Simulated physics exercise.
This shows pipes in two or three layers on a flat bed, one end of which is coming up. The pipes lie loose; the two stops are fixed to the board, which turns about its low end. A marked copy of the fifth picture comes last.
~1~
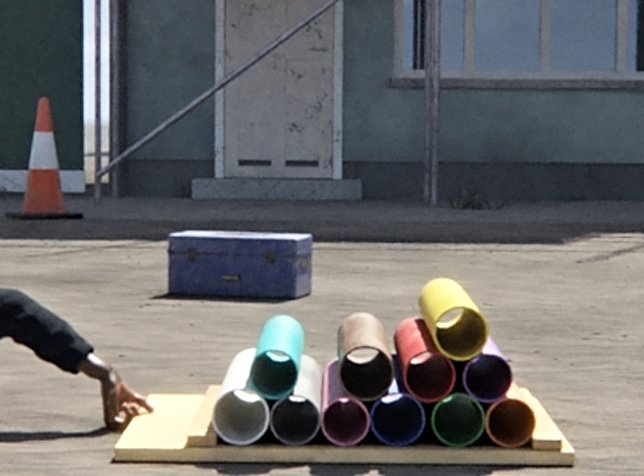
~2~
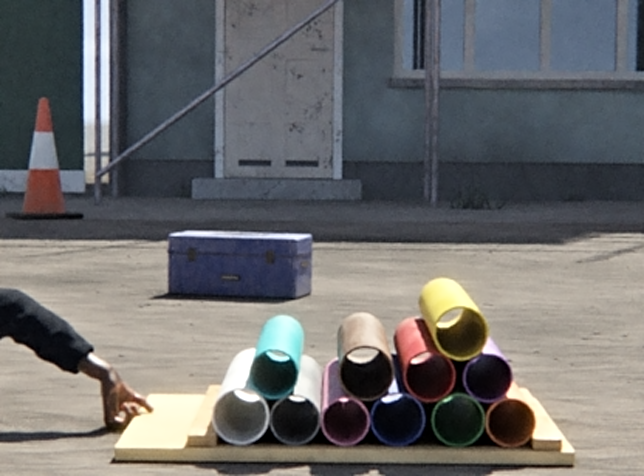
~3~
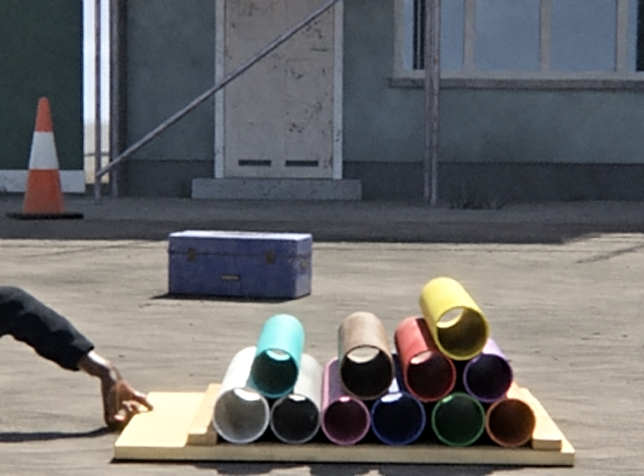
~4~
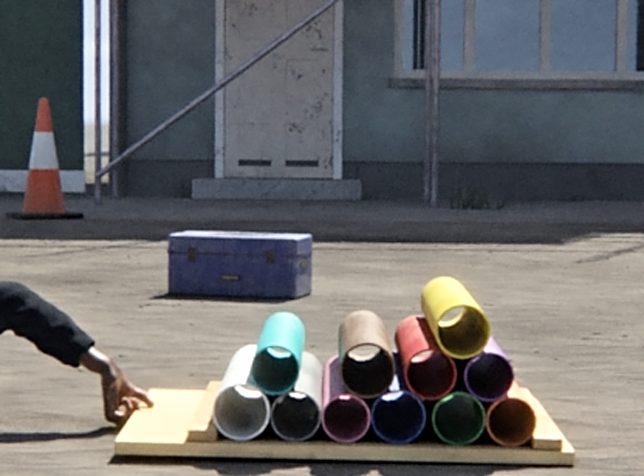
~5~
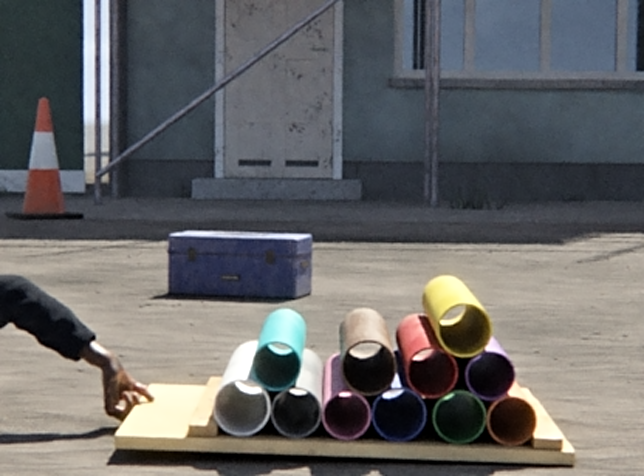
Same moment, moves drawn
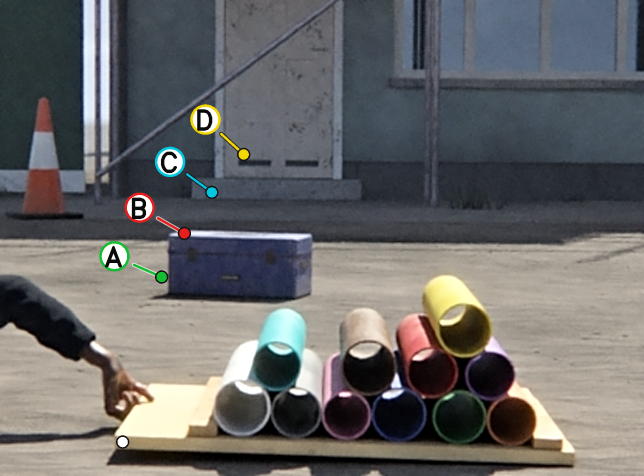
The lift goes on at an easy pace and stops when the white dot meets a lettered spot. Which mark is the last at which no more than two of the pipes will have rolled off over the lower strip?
At most to A.
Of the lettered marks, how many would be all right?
One of them.
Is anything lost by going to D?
Yes.
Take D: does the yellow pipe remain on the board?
No, with D.
On the copy, A at (162, 277); B at (184, 234); C at (212, 192); D at (244, 154); the white dot at (123, 442).
On A. First, board at 15°.
Then, board at 23°.
Finally, board at 23°, none over the low batten.
By contrast, B five over the low batten; C eleven over the low batten; D eleven over the low batten.
